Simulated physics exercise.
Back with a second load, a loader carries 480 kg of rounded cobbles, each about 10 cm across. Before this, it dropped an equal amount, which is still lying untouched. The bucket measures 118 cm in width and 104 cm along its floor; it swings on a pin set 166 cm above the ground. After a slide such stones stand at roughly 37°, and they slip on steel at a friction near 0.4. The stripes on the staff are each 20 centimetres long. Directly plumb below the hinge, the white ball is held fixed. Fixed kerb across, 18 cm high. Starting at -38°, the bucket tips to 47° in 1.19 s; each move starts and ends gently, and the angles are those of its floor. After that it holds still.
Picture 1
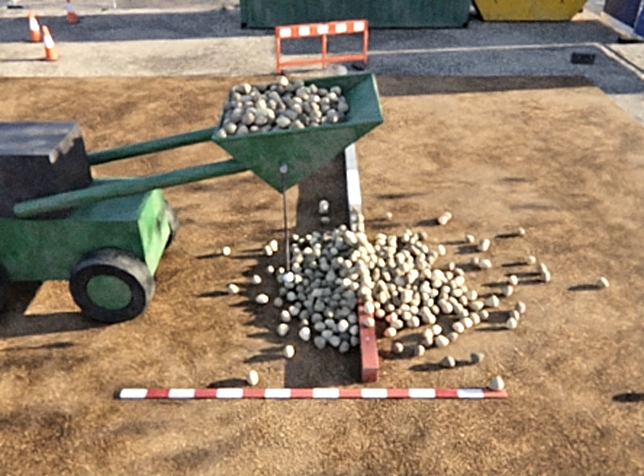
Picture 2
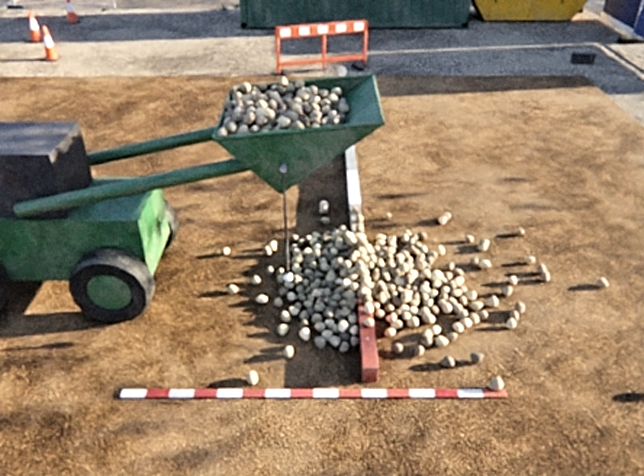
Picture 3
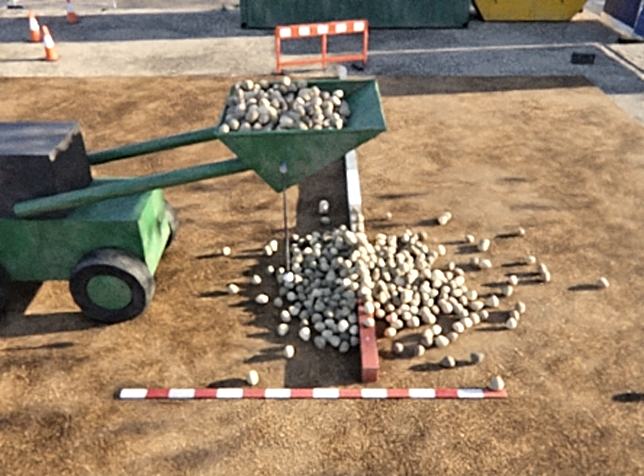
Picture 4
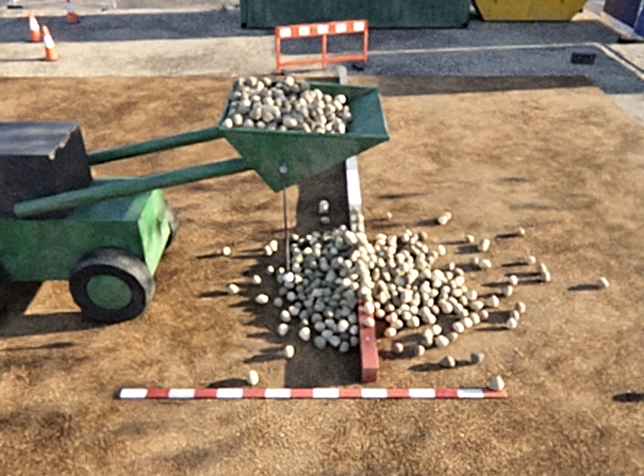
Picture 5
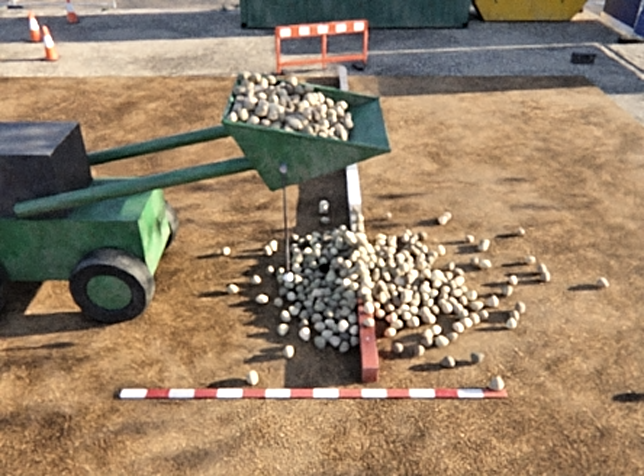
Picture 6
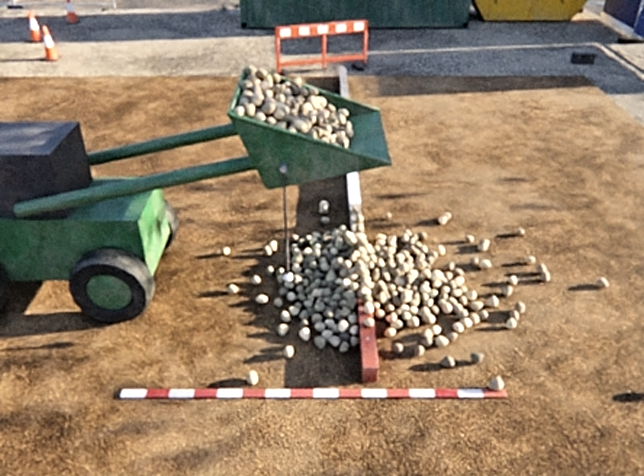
The clip opens on a green loader at left, its raised bucket full of rounded cobbles above a stone pile straddling a low kerb. The bucket then tilts gradually clockwise, its right lip lowering and its back edge rising, while the cobbles stay inside and the pile below remains still.
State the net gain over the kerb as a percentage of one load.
92 %.
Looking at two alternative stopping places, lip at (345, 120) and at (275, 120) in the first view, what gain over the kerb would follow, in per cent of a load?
Near 50 per cent from the first place, 0 from the second.
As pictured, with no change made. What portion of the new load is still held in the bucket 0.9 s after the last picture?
About 45 percent is still in there.
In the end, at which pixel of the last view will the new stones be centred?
They end up centred around (408, 272).
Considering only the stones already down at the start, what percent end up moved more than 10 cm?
Close to 30 per cent.
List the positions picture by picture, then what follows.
In the first frame, the bucket is at -38°, its lip at (383, 121); the top of the load is at (279, 91). The earlier load is highest near (358, 267), 25 cm above ground level, 55 % on this side of the kerb, 46 % over the kerb.
In the second frame, the bucket is at -37°, its lip at (384, 123); the top of the load is at (267, 92).
In the third frame, lip at (387, 129), floor tilted -33°, highest stones at (258, 90).
In the fourth frame, the bucket is at -28°, its lip at (389, 138); the top of the load is at (247, 88).
In the fifth frame, the bucket is at -21°, its lip at (391, 150); the top of the load is at (251, 84).
In the sixth frame, the bucket is at -13°, its lip at (391, 164); the top of the load is at (254, 79).
Then, 0.5 s after the last picture the floor is at 34°; in per cent of one load, 100 in the bucket, 55 on this side of the kerb, 46 over the kerb; the foremost stones are at (570, 280).
Then, 0.9 s after the last picture the floor is at 47°; in per cent of one load, 43 in the bucket, 87 on this side of the kerb, 72 over the kerb; the foremost stones are at (570, 280).
Then, 1.2 s after the last picture the floor is at 47°; in per cent of one load, 3 in the bucket, 77 on this side of the kerb, 120 over the kerb; the foremost stones are at (570, 280).
Then, 4.1 s after the last picture the floor is at 47°; in per cent of one load, 0 in the bucket, 64 on this side of the kerb, 138 over the kerb; the foremost stones are at (623, 302). Net gain over the kerb, 92.
